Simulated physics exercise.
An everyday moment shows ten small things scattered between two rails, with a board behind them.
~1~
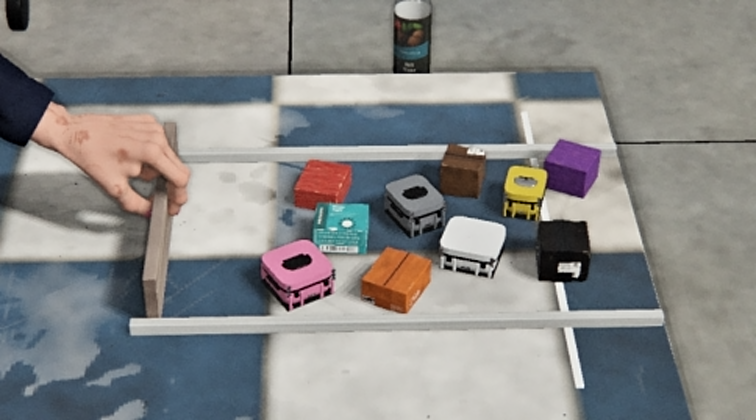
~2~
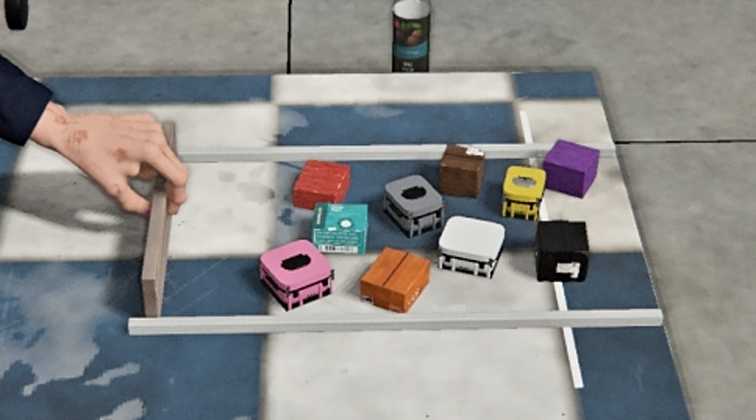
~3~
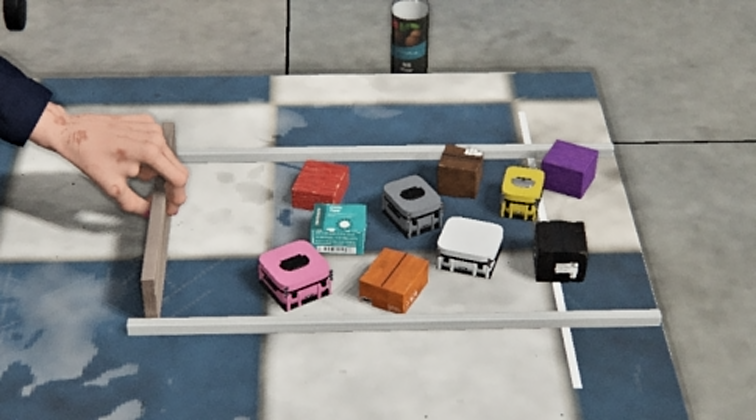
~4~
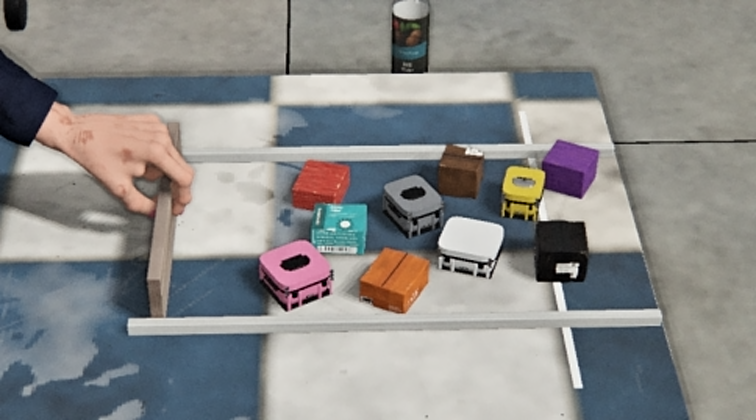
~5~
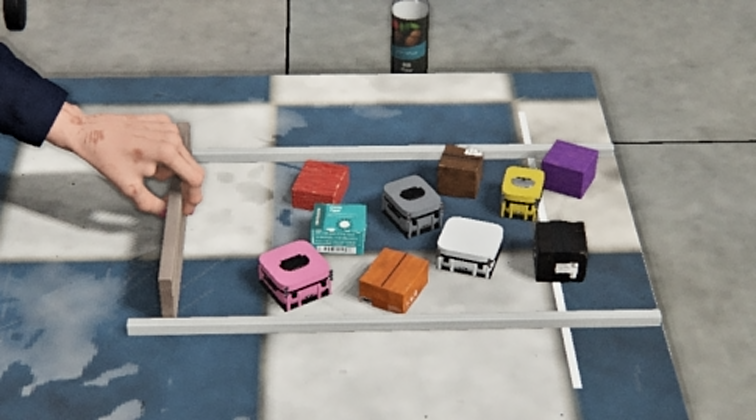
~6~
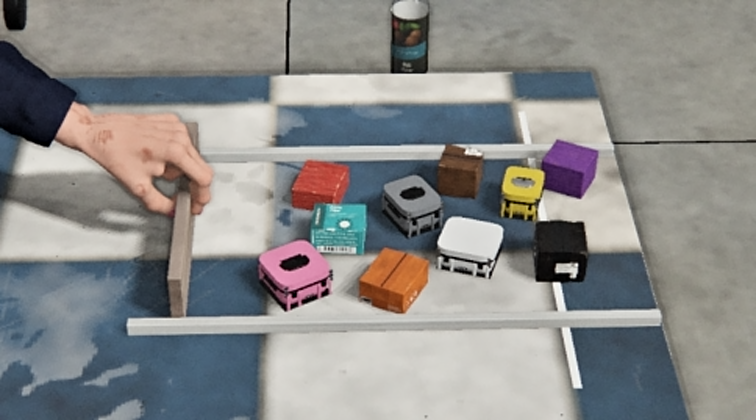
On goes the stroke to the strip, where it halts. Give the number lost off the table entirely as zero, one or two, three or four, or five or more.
I expect three pieces, maybe four, to go over the edge.
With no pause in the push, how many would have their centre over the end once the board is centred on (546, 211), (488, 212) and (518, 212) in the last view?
In order of the places given, that's 3, 0 and 1.
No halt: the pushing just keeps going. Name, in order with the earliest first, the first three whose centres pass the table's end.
Order, earliest first: Black box, purple block, yellow case.
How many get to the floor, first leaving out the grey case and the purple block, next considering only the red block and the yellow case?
The counts would be 1 and 1.
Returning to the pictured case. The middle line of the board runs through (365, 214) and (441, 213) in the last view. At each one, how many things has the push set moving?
5 and 10.
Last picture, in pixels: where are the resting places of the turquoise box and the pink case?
I'd say approximately (574, 226) and then (586, 279).
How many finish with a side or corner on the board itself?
Counting them up gives 3.
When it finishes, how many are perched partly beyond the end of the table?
Count: 3.
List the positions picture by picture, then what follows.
Purple block (572, 169); black box (563, 251); yellow case (525, 194); board (162, 217); tape (549, 234), in the first frame.
Black box (562, 251); turquoise box (340, 228), in the second frame.
Yellow case (522, 194); red block (320, 186), in the third frame.
Purple block (570, 169); brown box (461, 172), in the fourth frame.
Black box (560, 252); orange box (394, 281), in the fifth frame.
Purple block (569, 169); black box (560, 251); yellow case (522, 194); board (186, 217); tape (546, 234), in the sixth frame.
Soon after, none off yet; purple block at rest near (569, 169); black box at rest near (560, 251); yellow case at rest near (522, 194).
After that, none off yet; purple block moving near (573, 166); black box moving near (574, 254); yellow case displaced a little near (542, 190).
In the end, the number that fall off is three or four; gone, yellow case, black box and purple block.
